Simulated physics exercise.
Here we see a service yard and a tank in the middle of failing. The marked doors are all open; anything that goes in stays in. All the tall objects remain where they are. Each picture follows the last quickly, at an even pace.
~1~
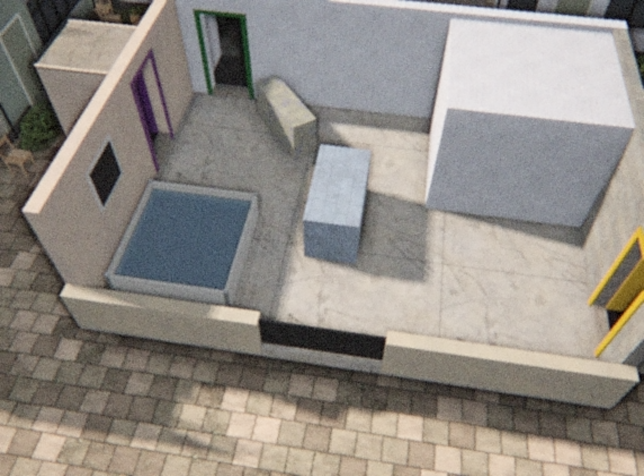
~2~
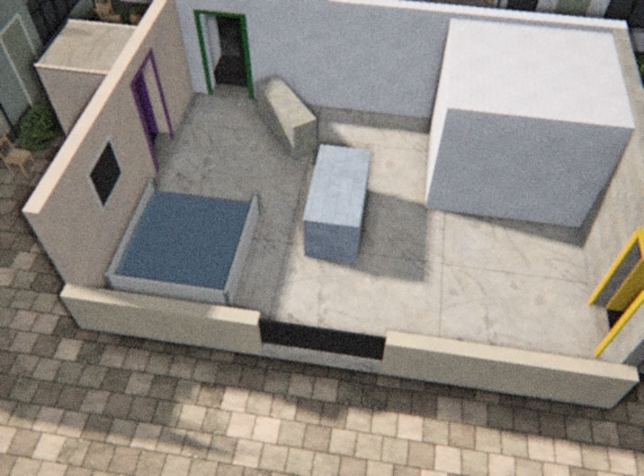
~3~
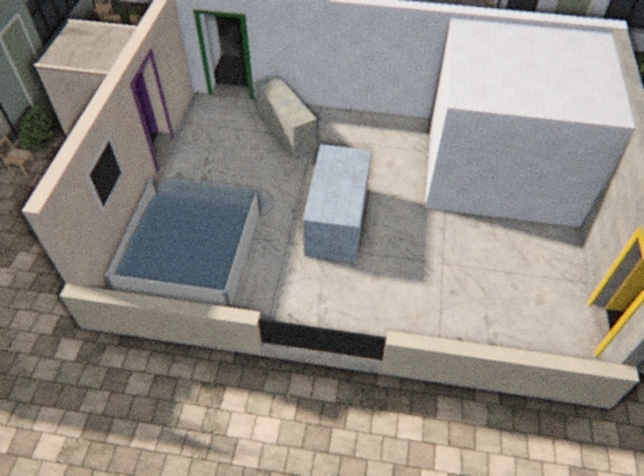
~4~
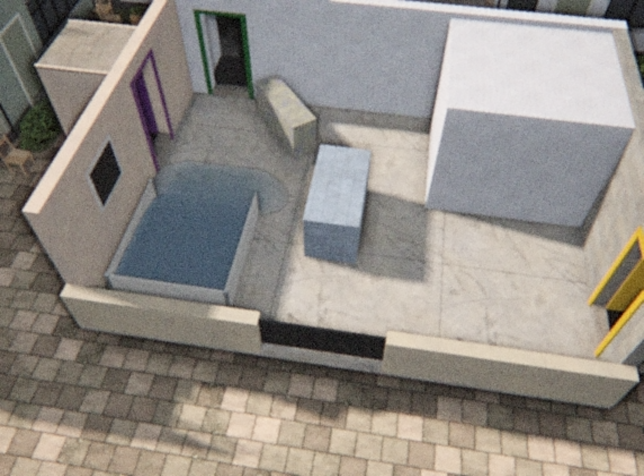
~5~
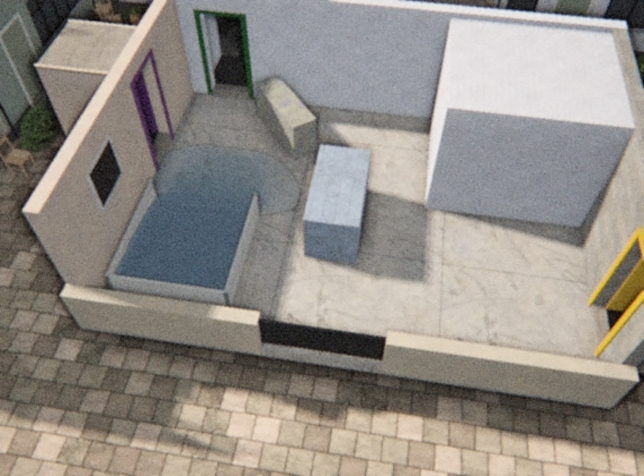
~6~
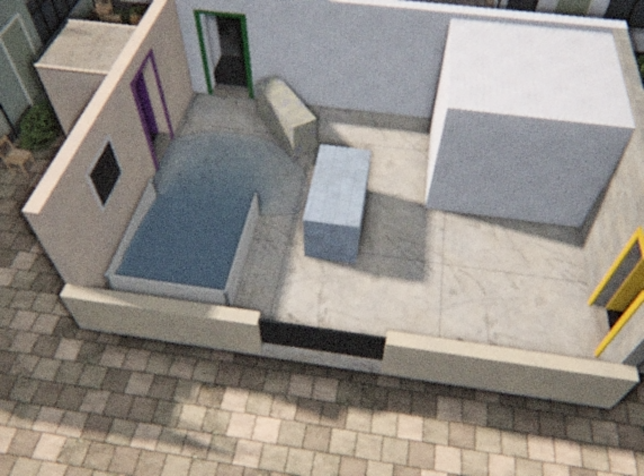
A square tank of dark blue water stands at the left of a walled, paved service yard, seen from high above. Purple-framed and green-framed doorways lie behind it, with pale blocks near the centre, a large white block at right and a yellow-edged opening beyond. The tank's far side opens and water spreads across the floor towards the back, while the camera stays still.
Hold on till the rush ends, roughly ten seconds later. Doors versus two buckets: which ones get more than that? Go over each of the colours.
As I see it, green door: Over two pails, purple door: Two pails at most, yellow door: Two pails at most.
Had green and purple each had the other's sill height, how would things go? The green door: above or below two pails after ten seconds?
Then: Green door passes that mark.
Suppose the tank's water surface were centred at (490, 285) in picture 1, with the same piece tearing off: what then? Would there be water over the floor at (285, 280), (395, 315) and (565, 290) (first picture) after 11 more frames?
Spot by spot, in the order asked: Untouched, untouched, swamped.
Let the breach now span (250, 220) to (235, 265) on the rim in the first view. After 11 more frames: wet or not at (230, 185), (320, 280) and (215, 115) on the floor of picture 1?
Bone-dry, submerged, bone-dry.
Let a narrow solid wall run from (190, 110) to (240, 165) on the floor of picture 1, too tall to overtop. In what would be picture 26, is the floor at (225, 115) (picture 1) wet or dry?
Result at that point: Inundated.
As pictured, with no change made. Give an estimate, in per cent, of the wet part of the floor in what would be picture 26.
Some 45 in a hundred.
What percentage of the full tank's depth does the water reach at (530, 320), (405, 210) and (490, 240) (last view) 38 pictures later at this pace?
Readings in sequence: 0, 12, 0 percent.
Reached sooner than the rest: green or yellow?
It would be the door marked green.
A moment on, water covers 25 % of the floor; the green door wet at the sill, nothing in, the purple door wet at the sill, nothing in, the yellow door not reached.
Next, water covers 30 % of the floor; the green door over two buckets in, the purple door wet at the sill, nothing in, the yellow door not reached.
Then, water covers 45 % of the floor; the green door far over two buckets in, the purple door wet at the sill, nothing in, the yellow door not reached.
Later, water covers 55 % of the floor; the green door far over two buckets in, the purple door wet at the sill, nothing in, the yellow door not reached.
In the end, water covers 75 % of the floor; the green door far over two buckets in, the purple door wet at the sill, nothing in, the yellow door not reached.
